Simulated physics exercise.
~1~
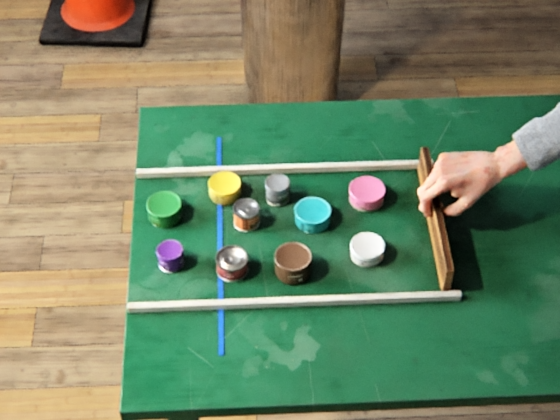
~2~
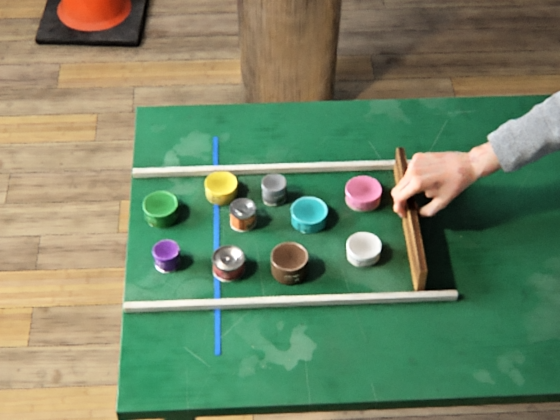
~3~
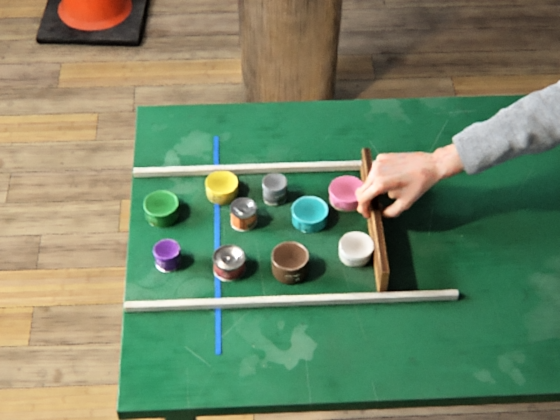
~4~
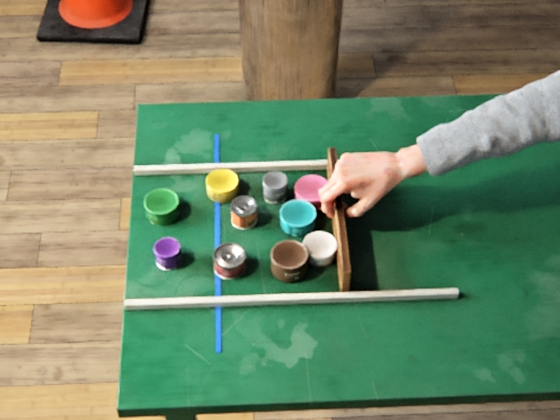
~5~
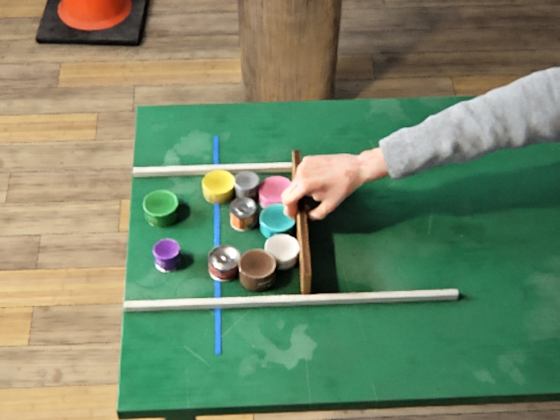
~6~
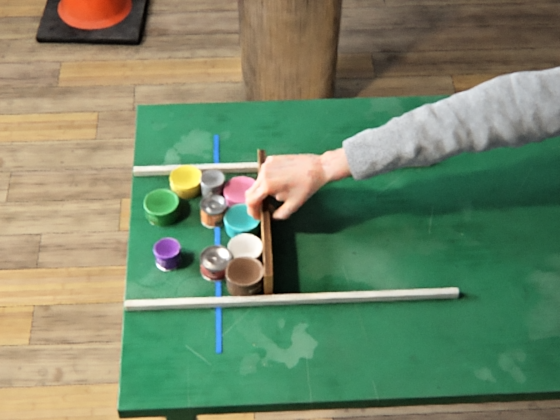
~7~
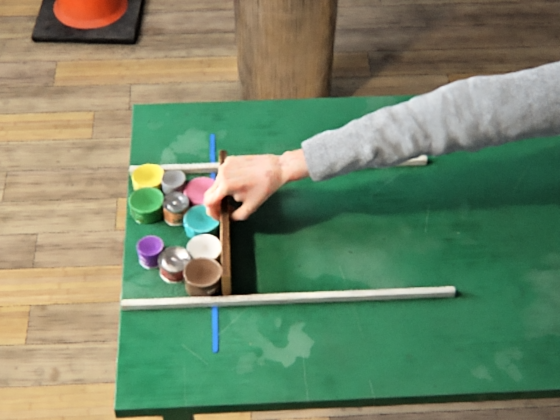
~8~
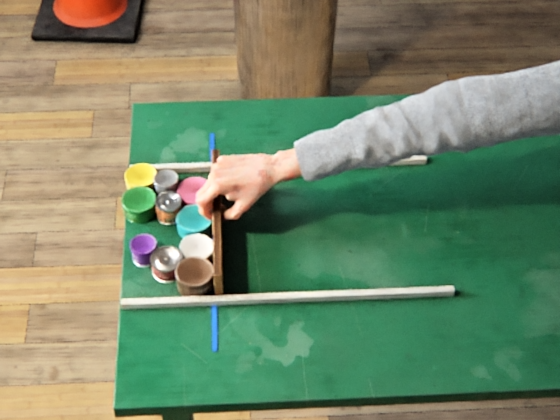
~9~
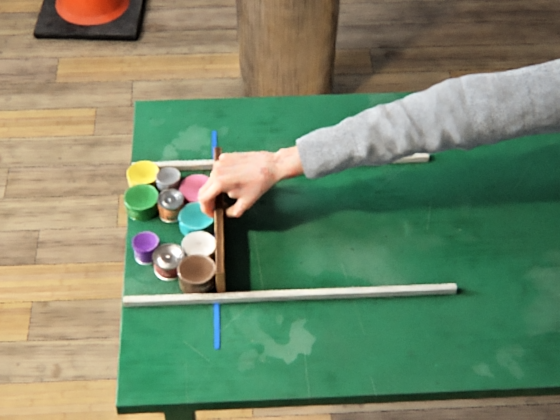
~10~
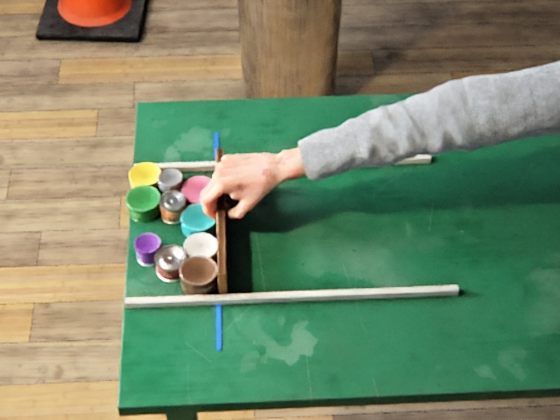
A hand slides a wooden board left, bunching colourful tubs and tins that stay on the table.
